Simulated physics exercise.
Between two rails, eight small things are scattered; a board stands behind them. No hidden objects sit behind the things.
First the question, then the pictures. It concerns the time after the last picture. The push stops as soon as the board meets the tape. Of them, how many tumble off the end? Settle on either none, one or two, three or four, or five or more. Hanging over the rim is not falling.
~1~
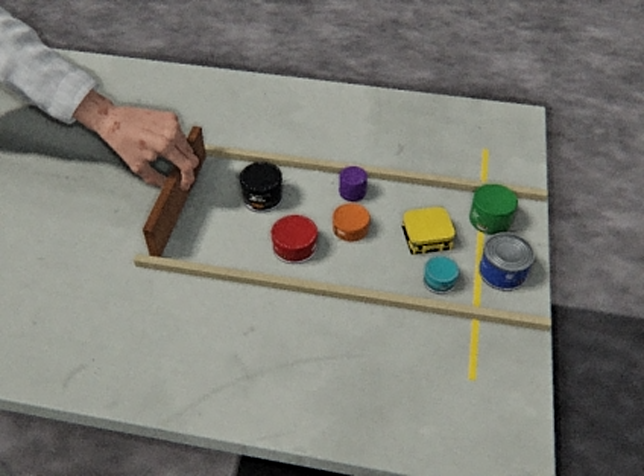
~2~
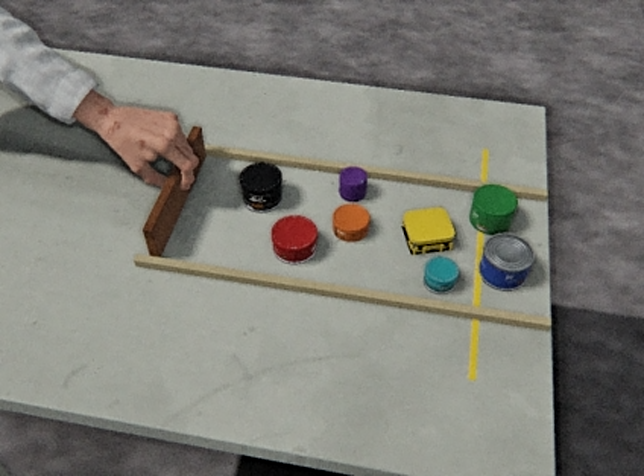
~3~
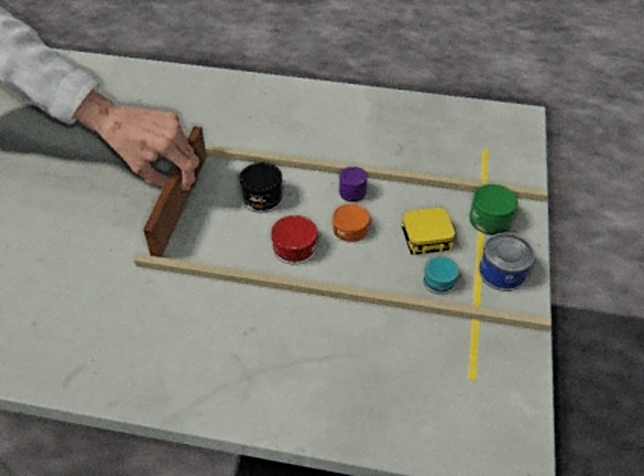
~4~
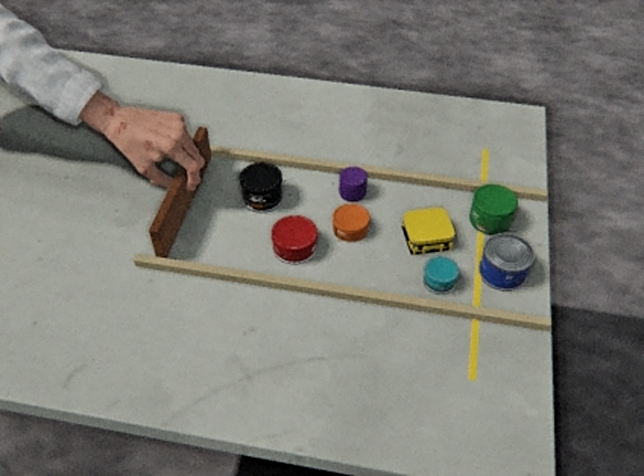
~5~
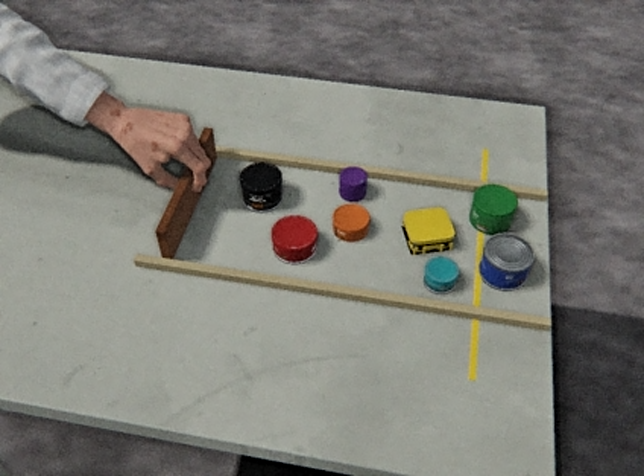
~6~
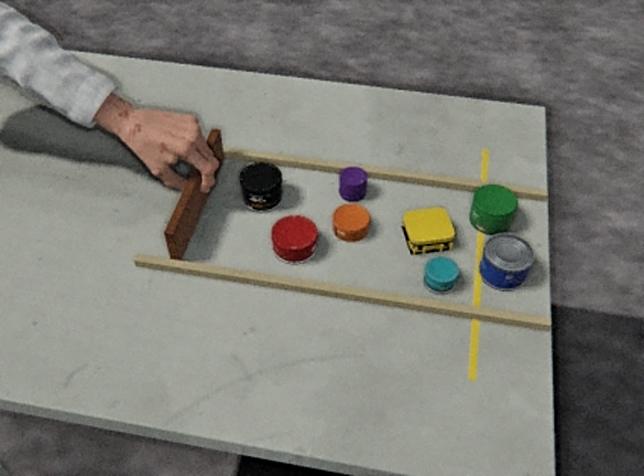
The number that falls off comes to one or two.
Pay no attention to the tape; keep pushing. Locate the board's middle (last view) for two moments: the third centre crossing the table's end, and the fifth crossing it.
Its middle is around (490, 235) and later (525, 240).
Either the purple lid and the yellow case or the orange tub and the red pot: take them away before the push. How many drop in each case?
Try 1: 0; try 2: 0.
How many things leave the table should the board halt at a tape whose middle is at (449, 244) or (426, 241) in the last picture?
First try 0, second try 0.
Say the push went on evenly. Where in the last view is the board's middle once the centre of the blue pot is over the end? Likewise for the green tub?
(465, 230) and (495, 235), roughly.
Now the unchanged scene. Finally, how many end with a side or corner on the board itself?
I count 4 of them.
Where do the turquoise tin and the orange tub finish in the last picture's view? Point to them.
You'll find the turquoise tin at roughly (543, 303) and the orange tub at roughly (499, 255).
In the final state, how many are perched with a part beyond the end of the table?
You'd get 3.
Early on, none off yet; blue pot at rest near (506, 262); green tub at rest near (493, 210); turquoise tin at rest near (441, 275).
Finally, the number that fall off is one or two; lost, blue pot.
